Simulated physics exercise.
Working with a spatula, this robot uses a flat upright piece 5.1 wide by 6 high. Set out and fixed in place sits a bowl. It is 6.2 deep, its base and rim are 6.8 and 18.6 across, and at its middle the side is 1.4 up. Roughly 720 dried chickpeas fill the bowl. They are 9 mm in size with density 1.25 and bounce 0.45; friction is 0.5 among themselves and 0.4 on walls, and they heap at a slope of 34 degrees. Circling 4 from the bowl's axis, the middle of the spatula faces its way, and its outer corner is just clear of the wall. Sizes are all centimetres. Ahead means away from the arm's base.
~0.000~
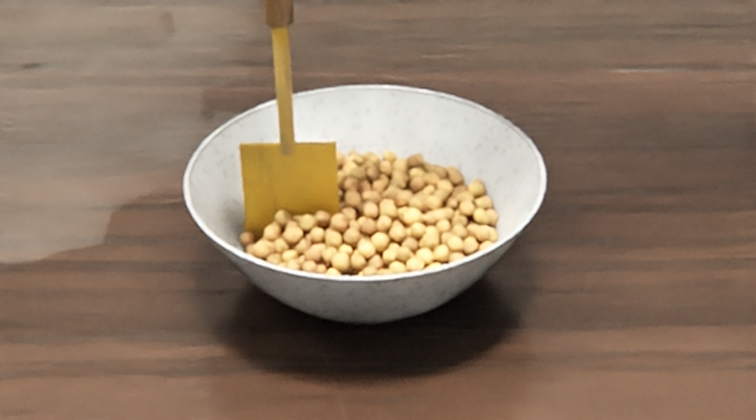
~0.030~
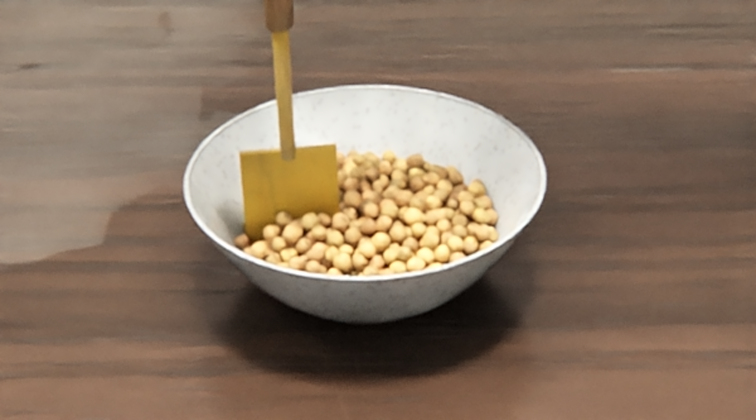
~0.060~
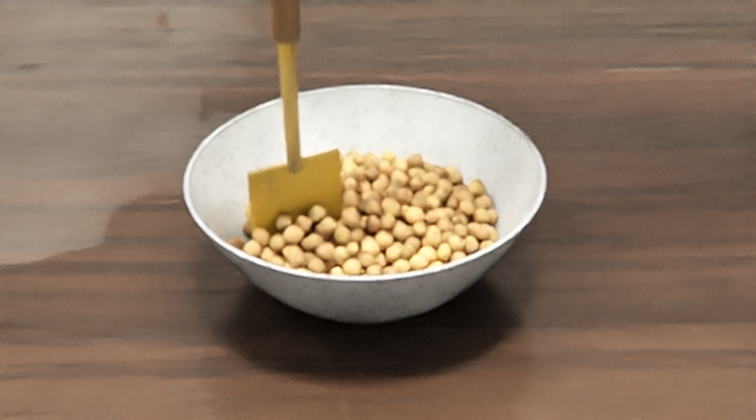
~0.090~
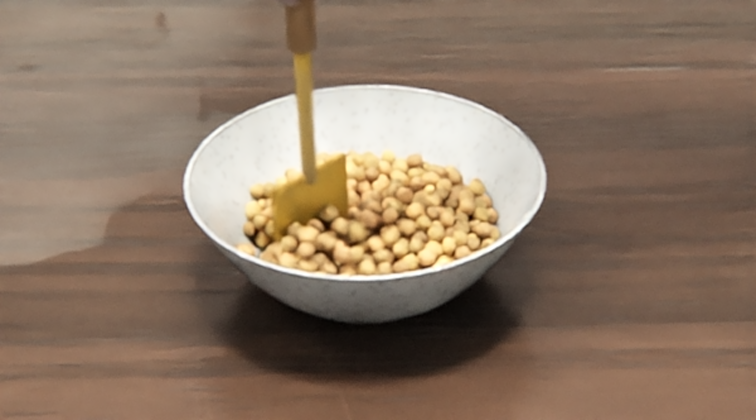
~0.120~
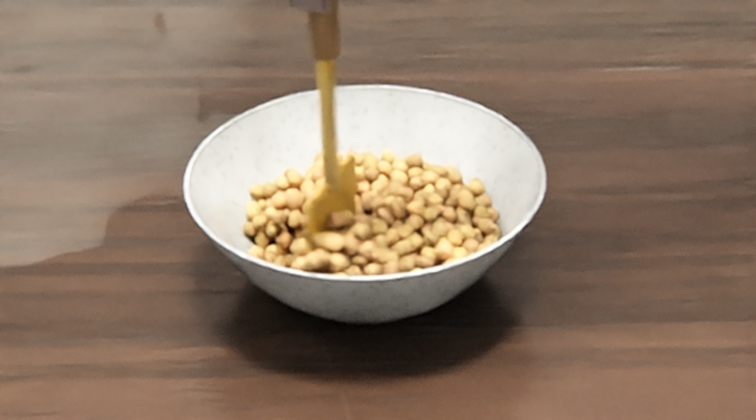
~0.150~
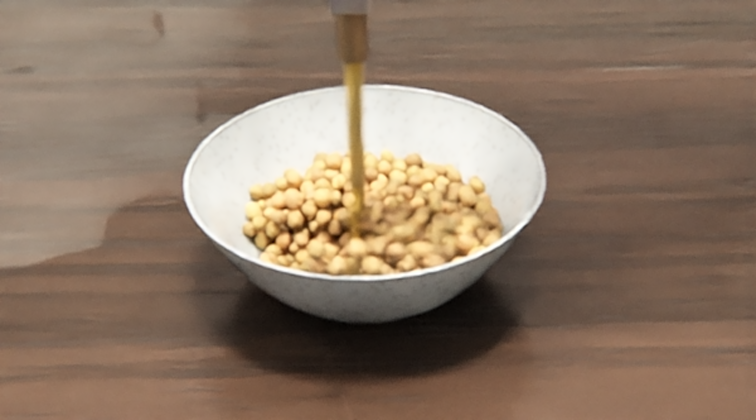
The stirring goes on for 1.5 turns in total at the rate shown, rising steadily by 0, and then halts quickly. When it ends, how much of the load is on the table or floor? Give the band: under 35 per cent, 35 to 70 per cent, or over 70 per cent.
Band: Under 35 per cent.
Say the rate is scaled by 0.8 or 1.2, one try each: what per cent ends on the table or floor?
Estimates in order: Near 15 % and near 30 %.
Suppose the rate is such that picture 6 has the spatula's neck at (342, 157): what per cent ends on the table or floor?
It comes to around 20 percent.
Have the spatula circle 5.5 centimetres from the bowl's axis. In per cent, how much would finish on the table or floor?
Roughly 0 percent, I'd expect.
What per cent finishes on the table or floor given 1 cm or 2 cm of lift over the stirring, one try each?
Close to 15 percent and close to 15 percent.
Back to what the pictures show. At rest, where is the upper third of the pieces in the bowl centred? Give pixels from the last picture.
It is centred near (443, 185).
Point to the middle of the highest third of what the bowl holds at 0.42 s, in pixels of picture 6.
I'd put it at around (346, 132).
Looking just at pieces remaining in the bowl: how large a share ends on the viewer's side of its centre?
Close to 40 in a hundred.
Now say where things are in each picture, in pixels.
In the first frame, spatula neck at (286, 119), 0° round; upper third of the load around (376, 213), from x 245 to 490, top at y 155; 715 in the bowl.
In the second frame, spatula neck at (286, 124), 7° round; upper third of the load around (371, 213), from x 240 to 490, top at y 155.
In the third frame, spatula neck at (292, 136), 26° round; upper third of the load around (367, 217), from x 235 to 490, top at y 155.
In the fourth frame, spatula neck at (308, 147), 45° round; upper third of the load around (368, 223), from x 240 to 490, top at y 155.
In the fifth frame, spatula neck at (330, 154), 65° round; upper third of the load around (381, 230), from x 250 to 490, top at y 155.
In the sixth frame, spatula neck at (357, 158), 84° round; upper third of the load around (399, 232), from x 250 to 495, top at y 155; 714 in the bowl, 1 in flight or on the tool.
After 0.42 s, 261° round, highest piece 9 above the table; 649 in the bowl, 43 on the table or floor, 23 in flight or on the tool.
After 0.70 s, 78° round, highest piece 9 above the table; 586 in the bowl, 115 on the table or floor, 14 in flight or on the tool.
After 1.03 s, 180° round, highest piece 6 above the table; 546 in the bowl, 169 on the table or floor.
After 1.73 s, 180° round, highest piece 6 above the table; 546 in the bowl, 169 on the table or floor.
At rest, 546 in the bowl, 169 on the table or floor. That is 24 % on the table or floor.
